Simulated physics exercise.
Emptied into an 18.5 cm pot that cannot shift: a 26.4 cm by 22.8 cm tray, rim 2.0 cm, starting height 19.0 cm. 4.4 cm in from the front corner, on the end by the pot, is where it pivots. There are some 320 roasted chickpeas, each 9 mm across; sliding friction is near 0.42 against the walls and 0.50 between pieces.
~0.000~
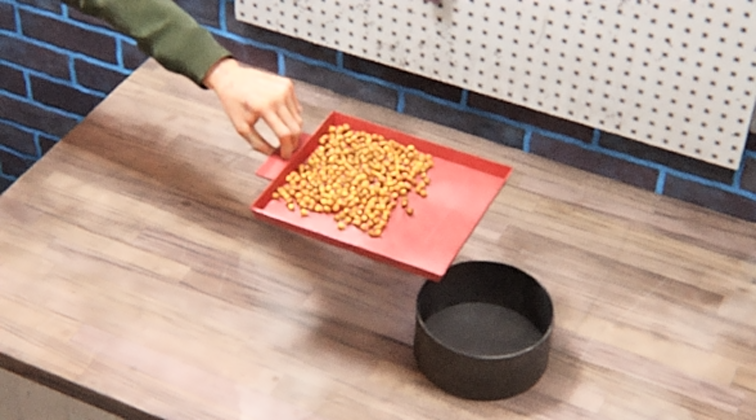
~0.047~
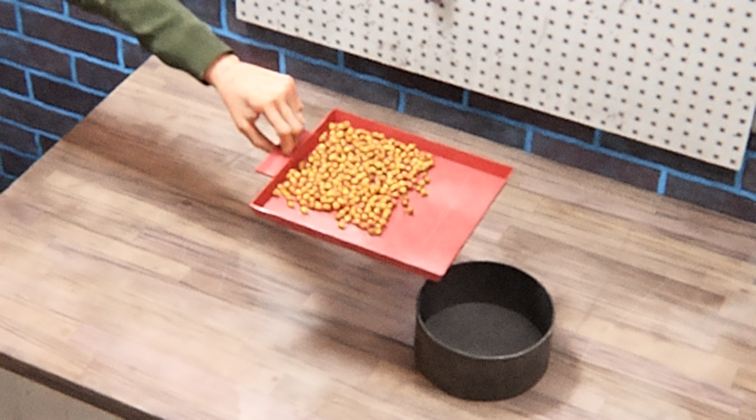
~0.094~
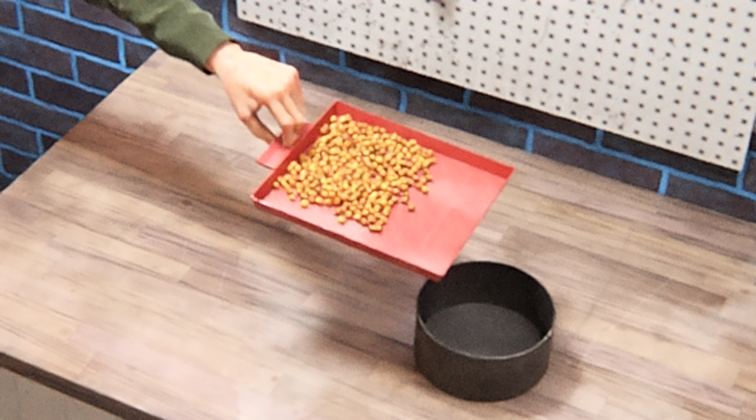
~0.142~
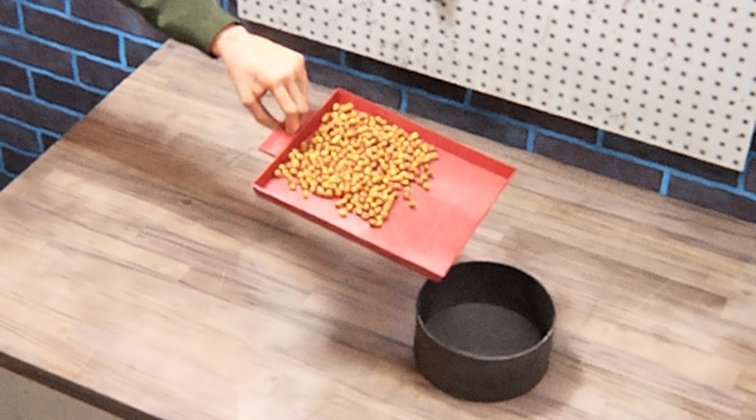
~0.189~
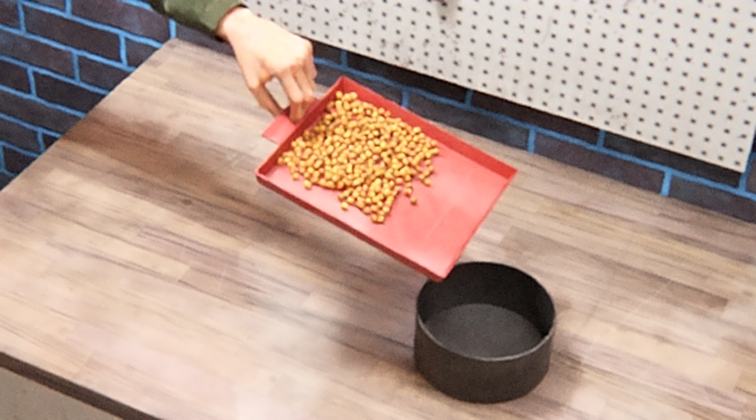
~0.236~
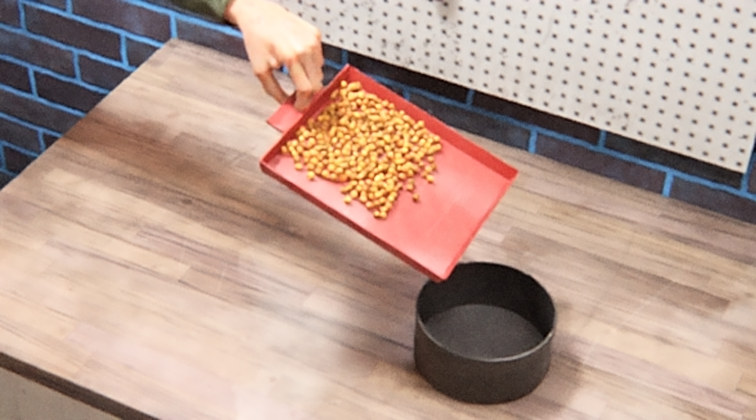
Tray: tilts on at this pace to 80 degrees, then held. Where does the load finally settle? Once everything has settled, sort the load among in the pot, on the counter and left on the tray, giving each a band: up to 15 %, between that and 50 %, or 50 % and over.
Pot: Between 15 and 50 %; counter: Between 15 and 50 %; left on the tray: Between 15 and 50 %.
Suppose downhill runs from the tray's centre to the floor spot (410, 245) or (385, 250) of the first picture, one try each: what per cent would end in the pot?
The share comes to about 10 in a hundred, then about 5 in a hundred.
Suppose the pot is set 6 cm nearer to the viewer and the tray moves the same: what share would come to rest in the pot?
My estimate: Some 25 per cent.
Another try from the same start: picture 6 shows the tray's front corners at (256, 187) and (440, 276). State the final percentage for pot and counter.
In the pot: 25 per cent; on the counter: 70 per cent.
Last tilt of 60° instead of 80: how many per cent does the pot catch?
The pot would get around 30 per cent.
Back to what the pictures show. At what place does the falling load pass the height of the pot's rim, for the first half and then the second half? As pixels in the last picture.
(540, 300) or so first, later (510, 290).
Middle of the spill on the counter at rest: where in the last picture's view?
The spill is centred close to (598, 331).
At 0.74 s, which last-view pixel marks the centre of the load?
Approximately (492, 219) in the last view.
Then, at 0.54 s, tilt 49 degrees; the tray holds 100 %, the pot 0 %.
After 0.74 s, tilt 69 degrees; the tray holds 70 %, the pot 0 %.
After 1.06 s, tilt 80 degrees; the tray holds 35 %, the pot 35 %.
By 2.1 s all is still; pot 40 %, counter 30 %, tray 30 %.
